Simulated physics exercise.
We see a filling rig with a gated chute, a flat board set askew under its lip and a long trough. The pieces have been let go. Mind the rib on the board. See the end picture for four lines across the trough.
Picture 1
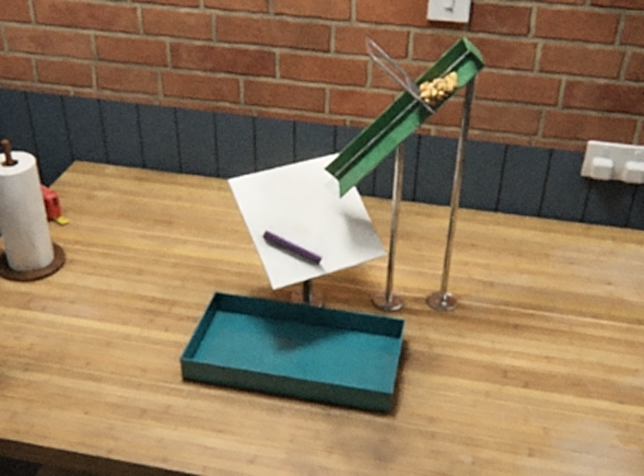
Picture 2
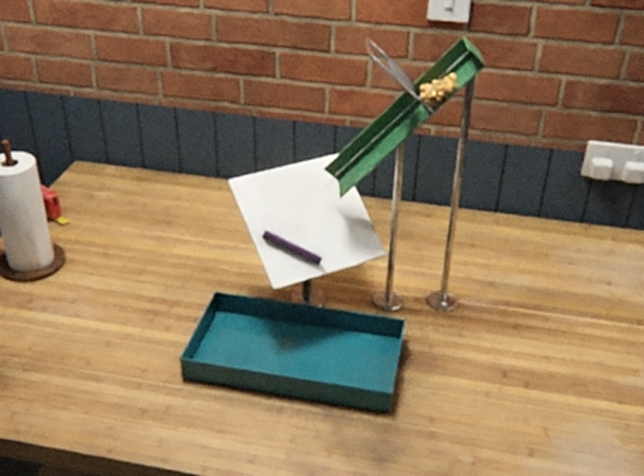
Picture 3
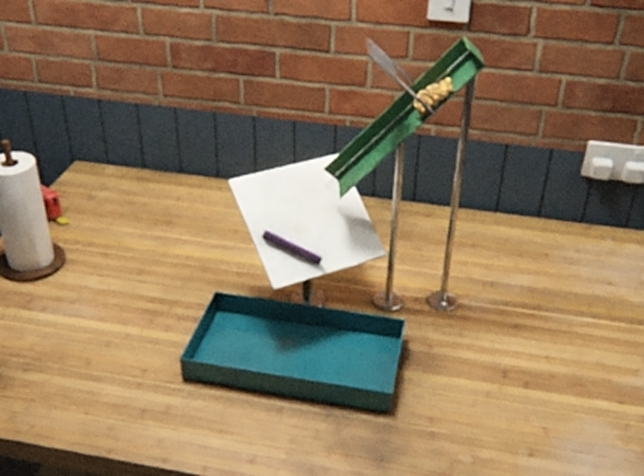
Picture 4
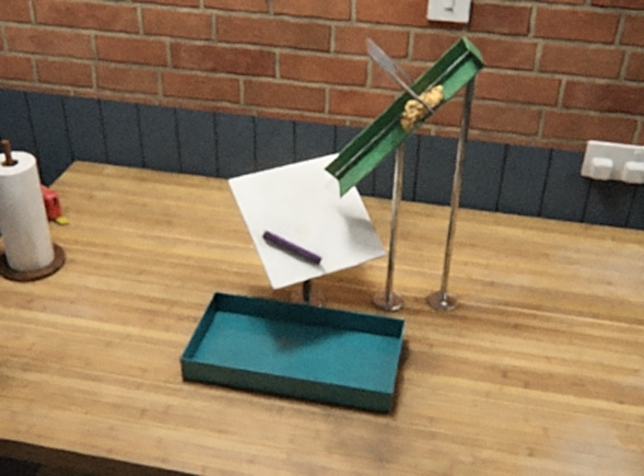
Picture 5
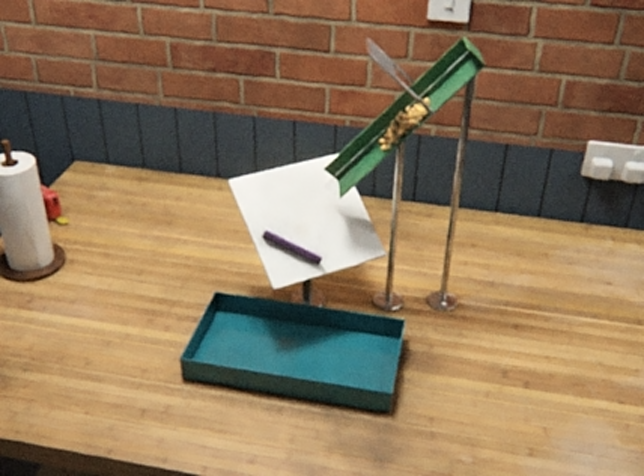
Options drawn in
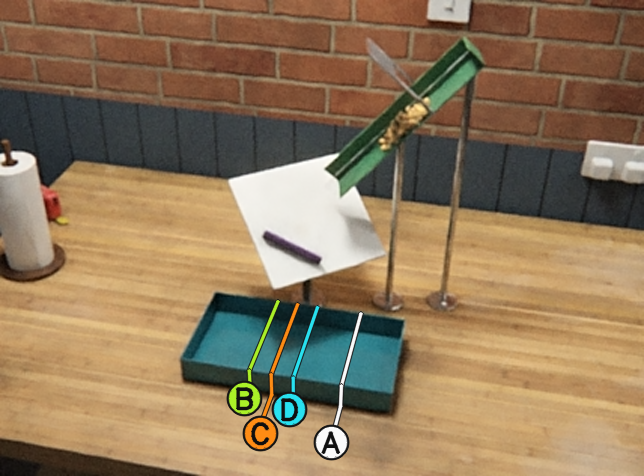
Dried chickpeas slip past the raised gate and slide partway down the sloping green chute.
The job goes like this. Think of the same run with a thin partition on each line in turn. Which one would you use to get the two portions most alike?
Go for A.
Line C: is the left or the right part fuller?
Right.
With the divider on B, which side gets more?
More lands on the right.
On the marked copy, line A crosses the front rim at (341, 384); line B crosses the front rim at (249, 369); line C crosses the front rim at (271, 373); line D crosses the front rim at (293, 377).
If A is chosen, of what is caught, about two thirds on the left of the divider, about a third on the right.
If B is chosen, of what is caught, a small part on the left of the divider, nearly all on the right.
If C is chosen, of what is caught, a small part on the left of the divider, nearly all on the right.
If D is chosen, of what is caught, a small part on the left of the divider, nearly all on the right.
